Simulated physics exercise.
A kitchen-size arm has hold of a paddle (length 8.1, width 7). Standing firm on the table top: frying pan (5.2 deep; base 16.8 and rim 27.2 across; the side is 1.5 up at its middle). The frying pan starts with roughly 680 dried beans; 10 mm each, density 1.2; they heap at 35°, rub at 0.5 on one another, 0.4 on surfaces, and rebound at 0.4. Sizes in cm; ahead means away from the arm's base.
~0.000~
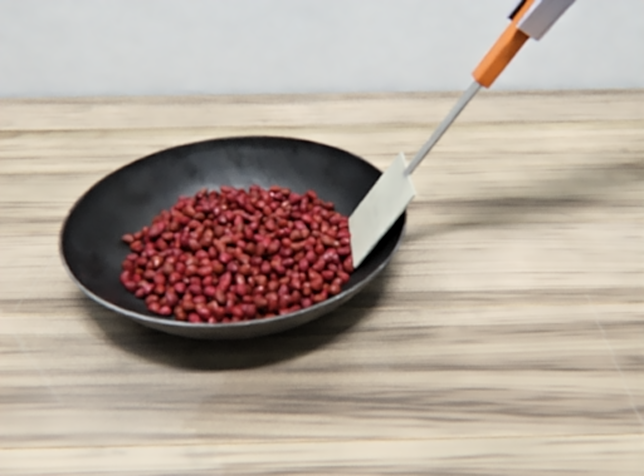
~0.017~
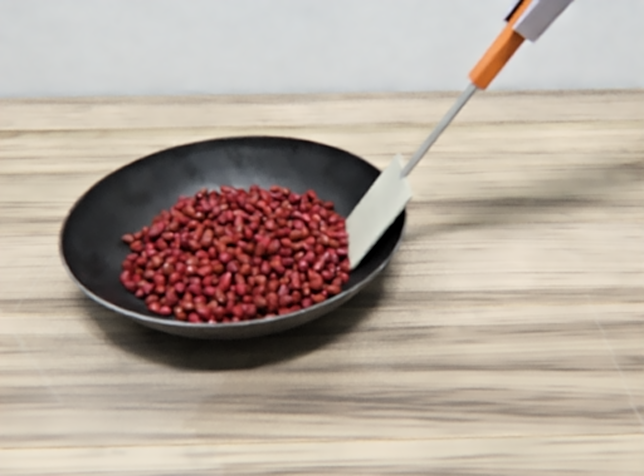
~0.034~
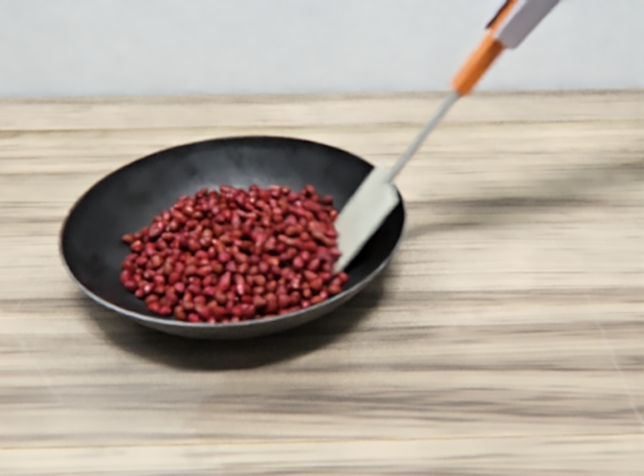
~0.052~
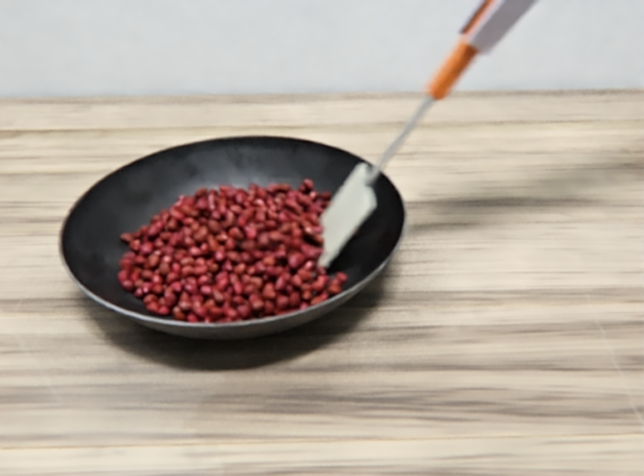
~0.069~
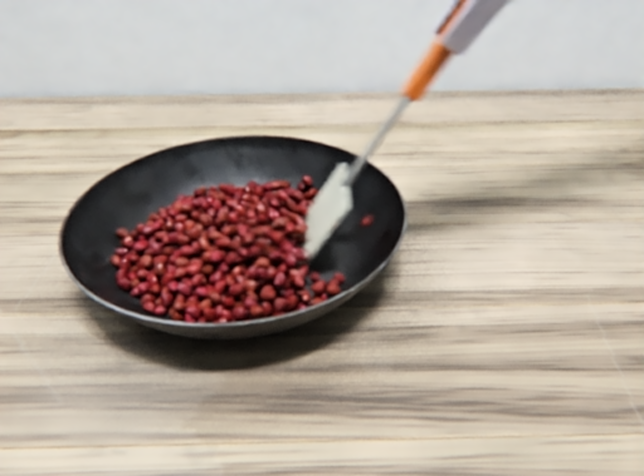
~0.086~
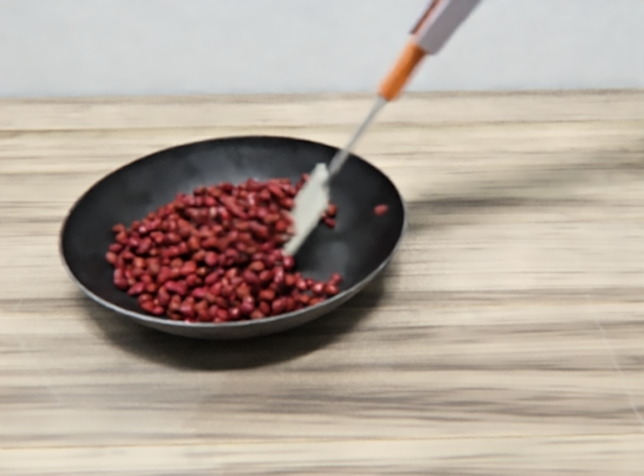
In the video, a pale paddle with an orange section on its handle rests at the right side of a black pan of red beans, then sweeps left through them, pushing the heap's edge as a few beans scatter behind it.
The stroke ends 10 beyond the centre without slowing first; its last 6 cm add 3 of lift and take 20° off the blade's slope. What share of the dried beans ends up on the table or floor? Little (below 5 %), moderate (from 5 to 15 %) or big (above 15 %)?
Answer: Big; above 15 % of the dried beans finish on the table or floor.
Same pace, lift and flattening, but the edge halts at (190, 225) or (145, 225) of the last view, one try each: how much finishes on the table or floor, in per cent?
Some 0 and 10 per cent.
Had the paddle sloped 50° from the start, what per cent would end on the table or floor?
In that case some 25 per cent.
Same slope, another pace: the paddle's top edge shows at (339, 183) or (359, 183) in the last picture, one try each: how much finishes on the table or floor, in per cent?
Some 20 and 15 per cent.
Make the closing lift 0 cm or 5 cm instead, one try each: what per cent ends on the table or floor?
About 20 and 20 per cent.
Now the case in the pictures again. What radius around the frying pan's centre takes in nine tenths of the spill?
About 40 cm.
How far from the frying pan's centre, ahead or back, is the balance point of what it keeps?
Roughly 3.5 cm ahead.
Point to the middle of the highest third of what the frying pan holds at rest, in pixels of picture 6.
At about (158, 233).
After 0.13 s, sloping 58°, highest piece 6 above the table; 680 in the frying pan, 1 on the blade or in flight.
After 0.17 s, sloping 52°, highest piece 7 above the table; 680 in the frying pan, 1 on the blade or in flight.
After 0.39 s, sloping 38°, highest piece 12 above the table; 531 in the frying pan, 70 on the table or floor, 80 on the blade or in flight.
After 1.44 s, sloping 38°, highest piece 5 above the table; 531 in the frying pan, 150 on the table or floor.
At rest, 531 in the frying pan, 150 on the table or floor. That is 22 % on the table or floor.
